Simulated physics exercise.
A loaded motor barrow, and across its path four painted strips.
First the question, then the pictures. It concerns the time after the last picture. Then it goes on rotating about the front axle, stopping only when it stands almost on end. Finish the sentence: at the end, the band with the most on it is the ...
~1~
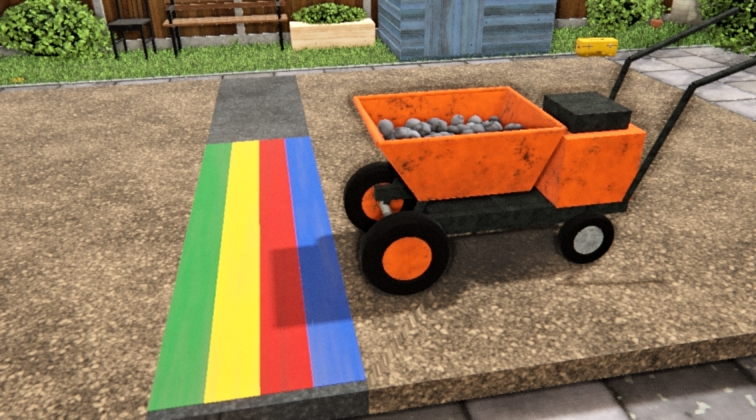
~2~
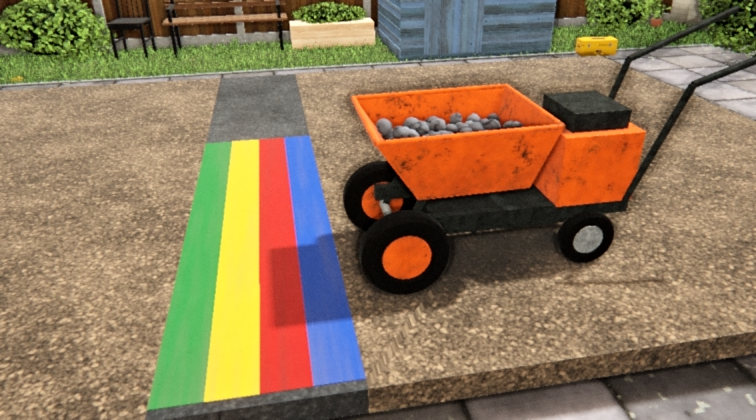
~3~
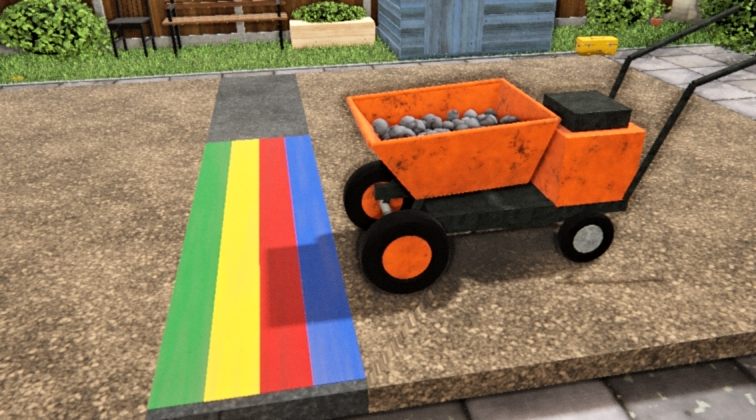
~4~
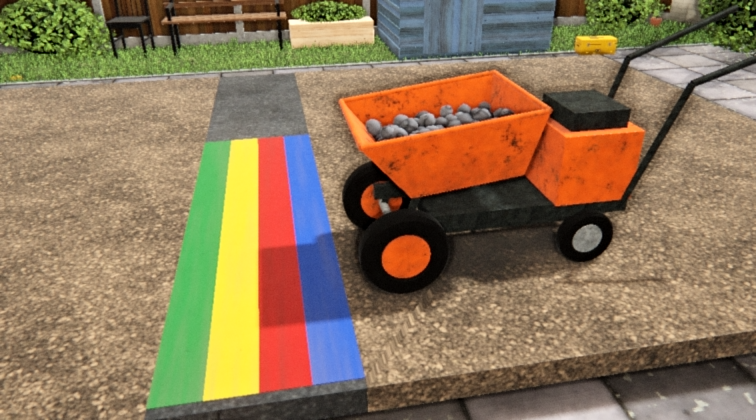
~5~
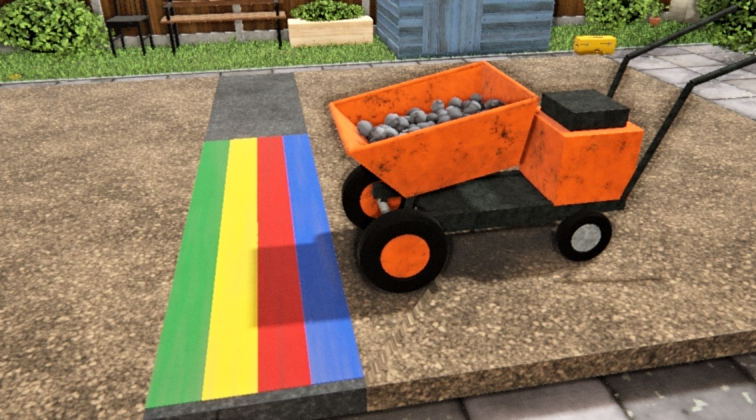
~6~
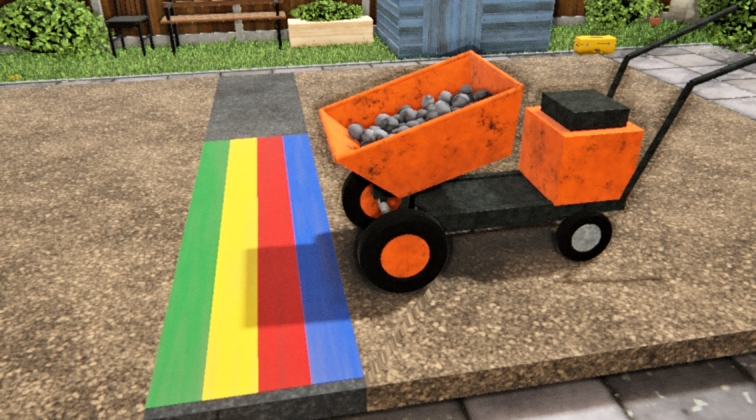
At the end, the band with the most on it is the yellow one.
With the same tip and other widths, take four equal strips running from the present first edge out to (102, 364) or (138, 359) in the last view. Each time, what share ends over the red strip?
Roughly 40 per cent, then roughly 20 per cent.
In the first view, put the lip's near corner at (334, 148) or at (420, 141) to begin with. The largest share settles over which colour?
First spot: The green one; second spot: That red strip.
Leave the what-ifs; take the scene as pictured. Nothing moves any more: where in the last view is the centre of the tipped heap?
(223, 271).
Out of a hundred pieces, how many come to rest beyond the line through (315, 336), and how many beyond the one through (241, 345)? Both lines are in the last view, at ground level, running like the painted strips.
Respectively 90 and 60 %.
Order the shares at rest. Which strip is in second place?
That would be that green strip, in second.
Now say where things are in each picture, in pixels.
Lip of the skip near (379, 145), level; top of the load near (445, 141), round cobbles; blue strip near (331, 331); red strip near (284, 337); yellow strip near (235, 344); green strip near (185, 350), in the first picture.
Lip of the skip near (377, 144), level; top of the load near (443, 139), in the second picture.
Lip of the skip near (371, 146), tipped barely; top of the load near (462, 132), in the third picture.
Lip of the skip near (362, 148), tipped a little; top of the load near (465, 122), in the fourth picture.
Lip of the skip near (350, 153), tipped a little; top of the load near (467, 122), in the fifth picture.
Lip of the skip near (337, 160), tipped clearly; top of the load near (471, 112); blue strip near (329, 329); red strip near (282, 335); yellow strip near (233, 341); green strip near (183, 348), in the sixth picture.
Shortly afterwards, skip tipped steeply; the whole lot in the skip.
Next, skip tipped right over; the bulk in the skip; a little over the red strip; a little over the yellow strip; only a few falling.
Some moments later, skip tipped right over; a little in the skip; a little over the red strip; near a third over the yellow strip; near a quarter over the green strip; a little off the paint.
In the end, skip tipped right over; a little in the skip; none at all over the blue strip; a little over the red strip; near a third over the yellow strip; near a quarter over the green strip; a little off the paint.
